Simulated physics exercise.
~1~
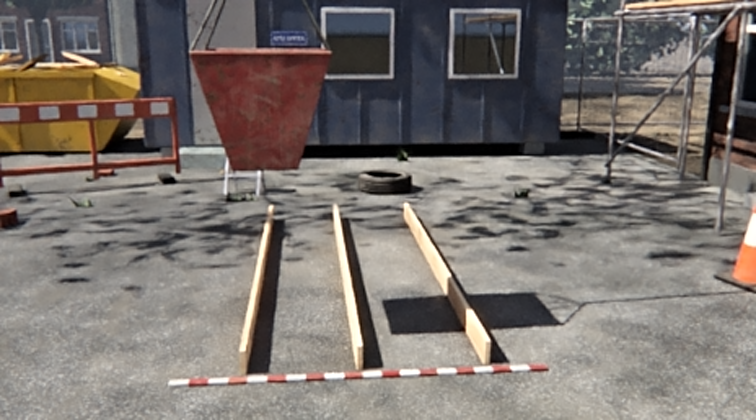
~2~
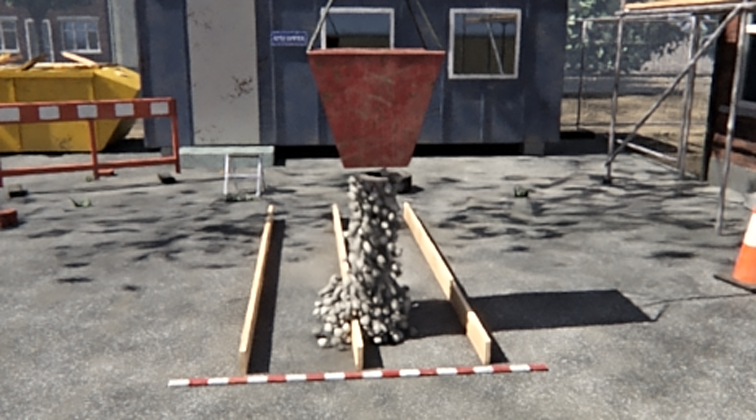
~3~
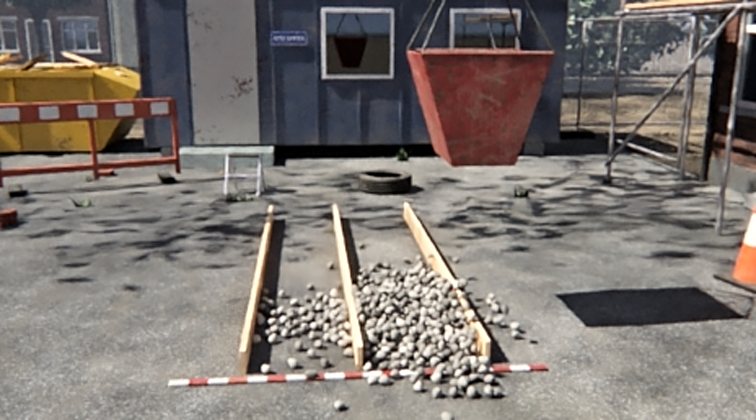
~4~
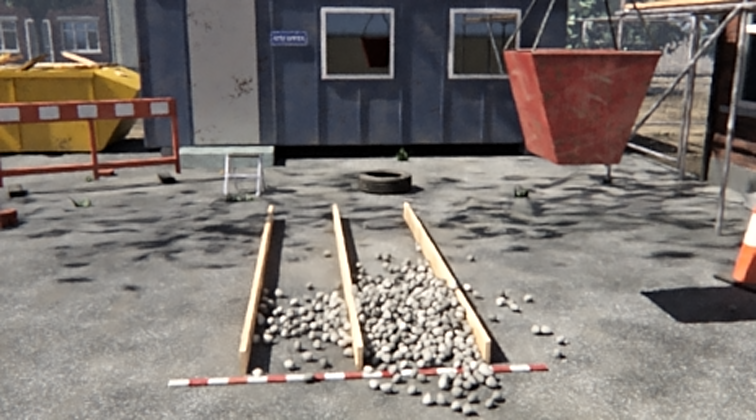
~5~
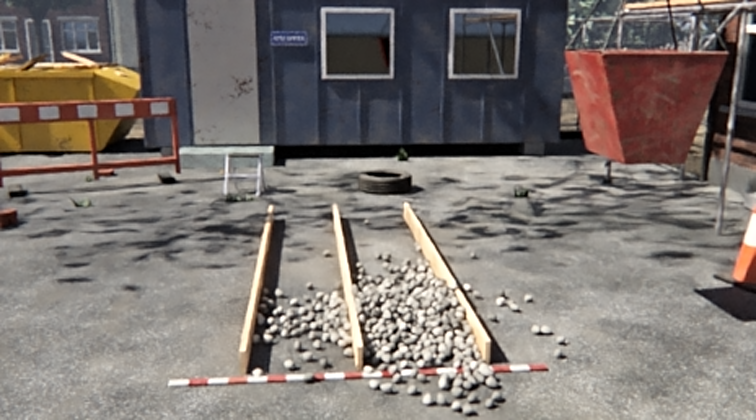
A red skip hangs from lines over a grey paved yard, seen from the front and slightly above, with a blue site cabin behind, a yellow container at left and an orange cone at right. Below it, three pale boards form two bays behind a red-and-white striped strip. The skip travels right and drops a column of grey cobbles around the middle board. Emptied, it keeps moving right while the stones spread and settle. Most end in the right bay, fewer in the left, and a few lie beyond the right board, with some spilling over the strip.
